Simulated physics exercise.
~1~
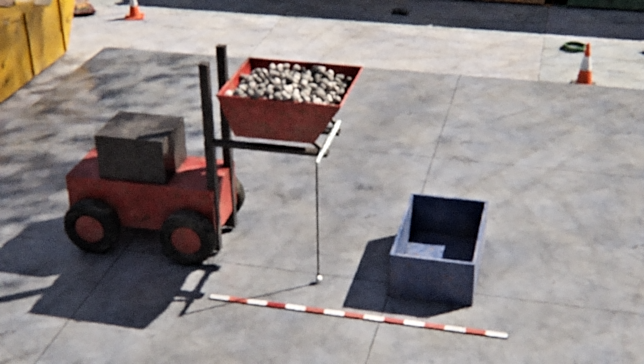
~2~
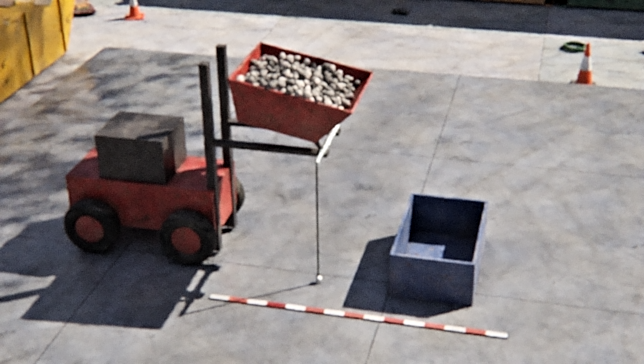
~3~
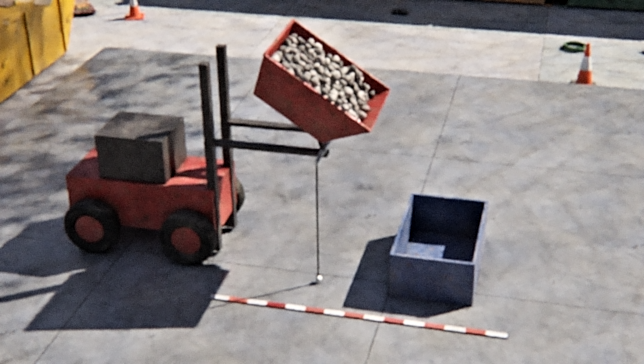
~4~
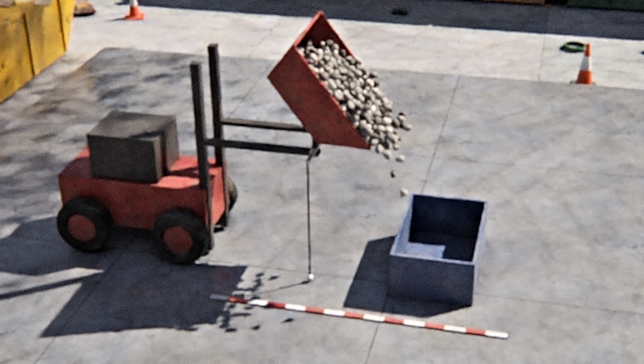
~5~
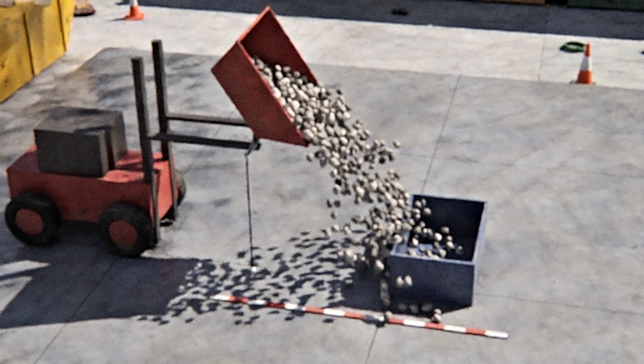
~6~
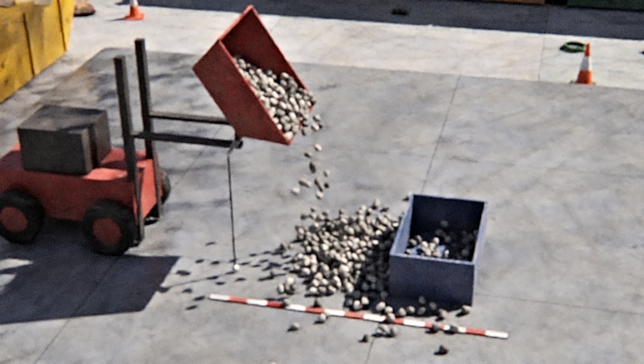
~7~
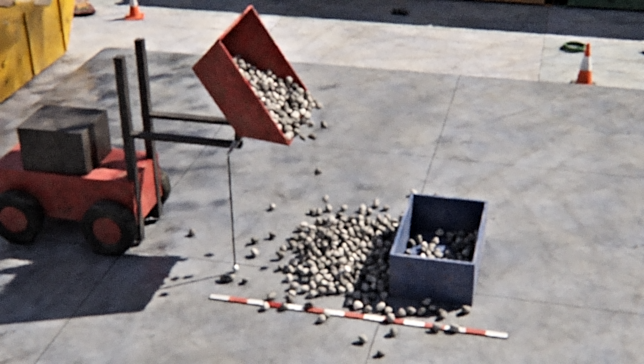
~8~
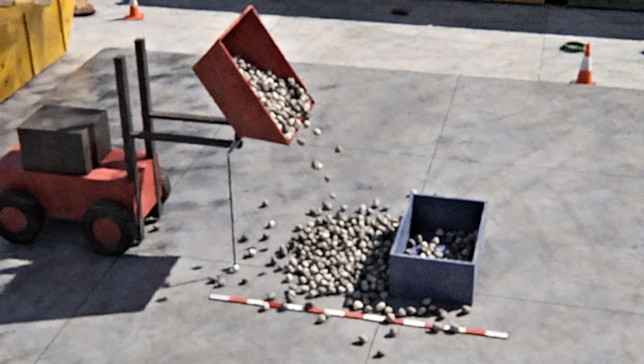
A red forklift holds a red skip heaped with grey and pale cobbles at the left of a sunlit concrete yard, seen from above. An open blue-grey bin stands to the right behind a red and white striped staff, with orange cones farther back. The skip tips steeply to the right, and stones begin spilling from its lip. The forklift rolls back to the left as they pour down, some landing in the bin but many more falling short. The machine stops, the flow thins to a trickle, and a broad pile lies beside the bin, with many stones still in the tilted skip.
